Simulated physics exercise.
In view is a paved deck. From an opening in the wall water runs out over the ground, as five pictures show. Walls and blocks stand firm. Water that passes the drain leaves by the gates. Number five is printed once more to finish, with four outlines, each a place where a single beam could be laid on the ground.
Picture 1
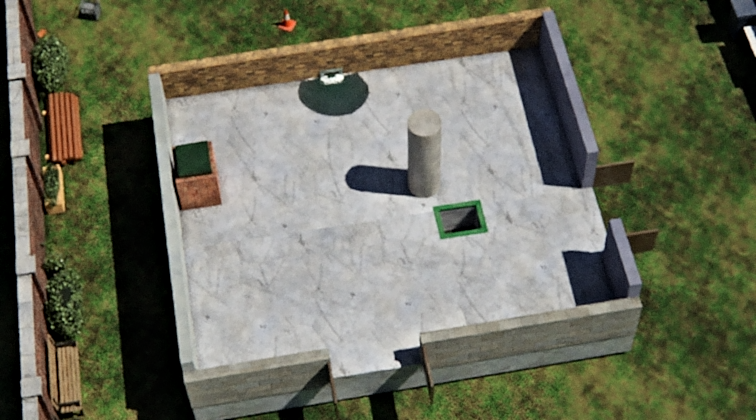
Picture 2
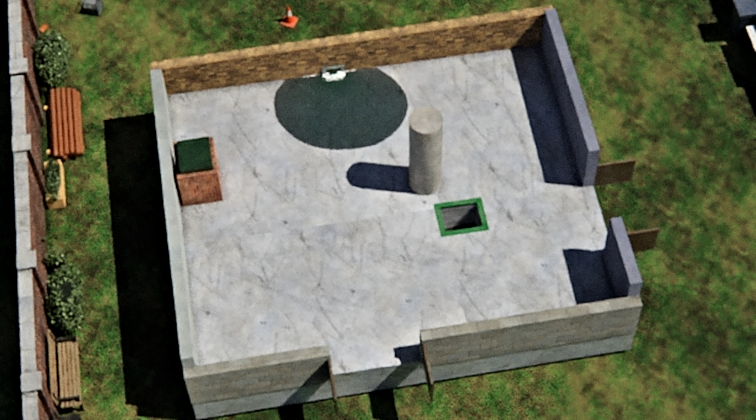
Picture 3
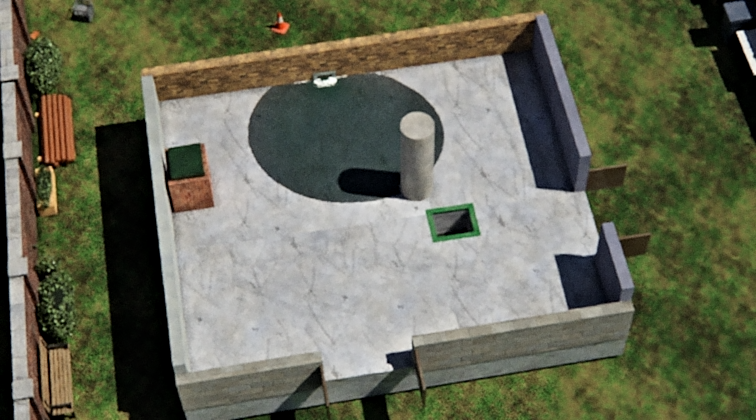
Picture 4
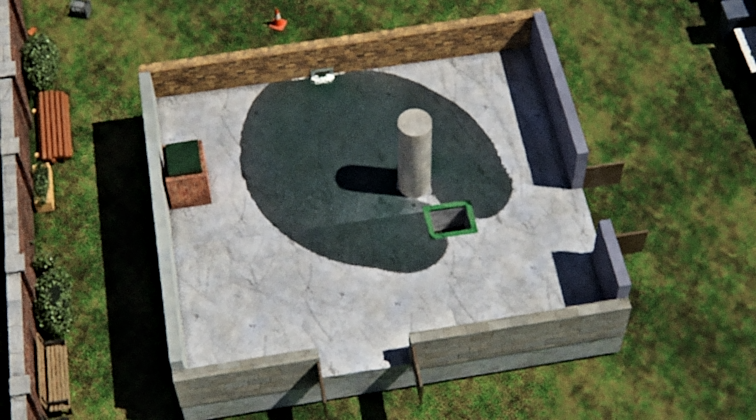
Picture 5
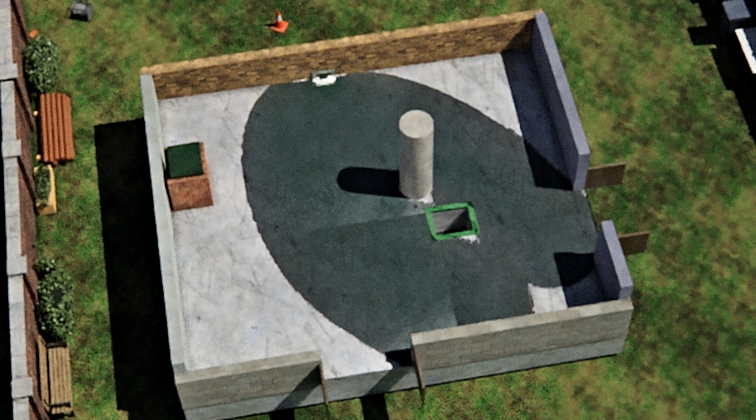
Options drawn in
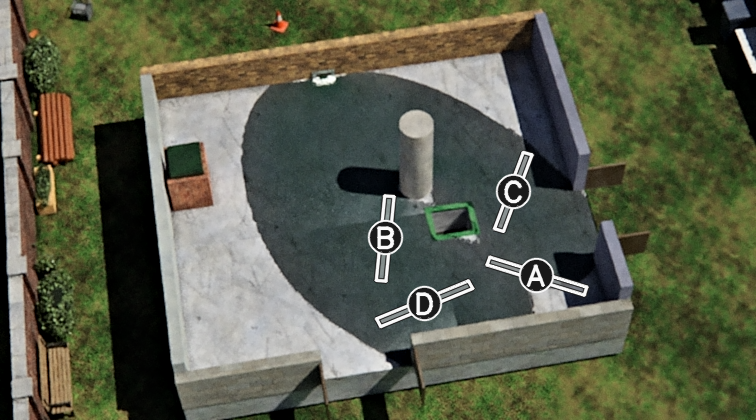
A dark wet patch spreads from a small white outfall at the foot of the brick back wall, across a pale paved deck seen from high above, with grass around it. A grey column stands near the middle beside a green-framed drain pit, with a reddish planter at left and gaps in the right and front walls. The patch widens past the column, surrounds the pit and reaches both gaps, while the view shifts very slightly.
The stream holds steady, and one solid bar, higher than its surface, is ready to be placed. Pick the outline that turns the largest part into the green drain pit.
Best: C.
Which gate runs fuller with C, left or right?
The right one.
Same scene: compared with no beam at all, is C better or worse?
Better.
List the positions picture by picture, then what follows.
The first frame shows outfall at (331, 73); green drain pit at (460, 219); open gate at (592, 222); open gate at (375, 361); front seen at (357, 106), 2 % of the ground wet; green drain pit still dry.
The second frame shows front seen at (340, 147), 8 % of the ground wet; green drain pit still dry.
The third frame shows front seen at (383, 195), 18 % of the ground wet; green drain pit still dry.
The fourth frame shows front seen at (421, 264), 33 % of the ground wet; green drain pit taking water.
The fifth frame shows front seen at (595, 262), 56 % of the ground wet; green drain pit taking water.
On the marked copy, A from (488, 261) to (585, 291); B from (381, 280) to (389, 196); C from (498, 230) to (527, 153); D from (378, 322) to (470, 284).
With A, about 9 % of the stream goes into the green drain pit, about 85 % out by the gates.
With B, about 8 % of the stream goes into the green drain pit, about 83 % out by the gates.
With C, about 20 % of the stream goes into the green drain pit, about 75 % out by the gates.
With D, about 9 % of the stream goes into the green drain pit, about 86 % out by the gates.
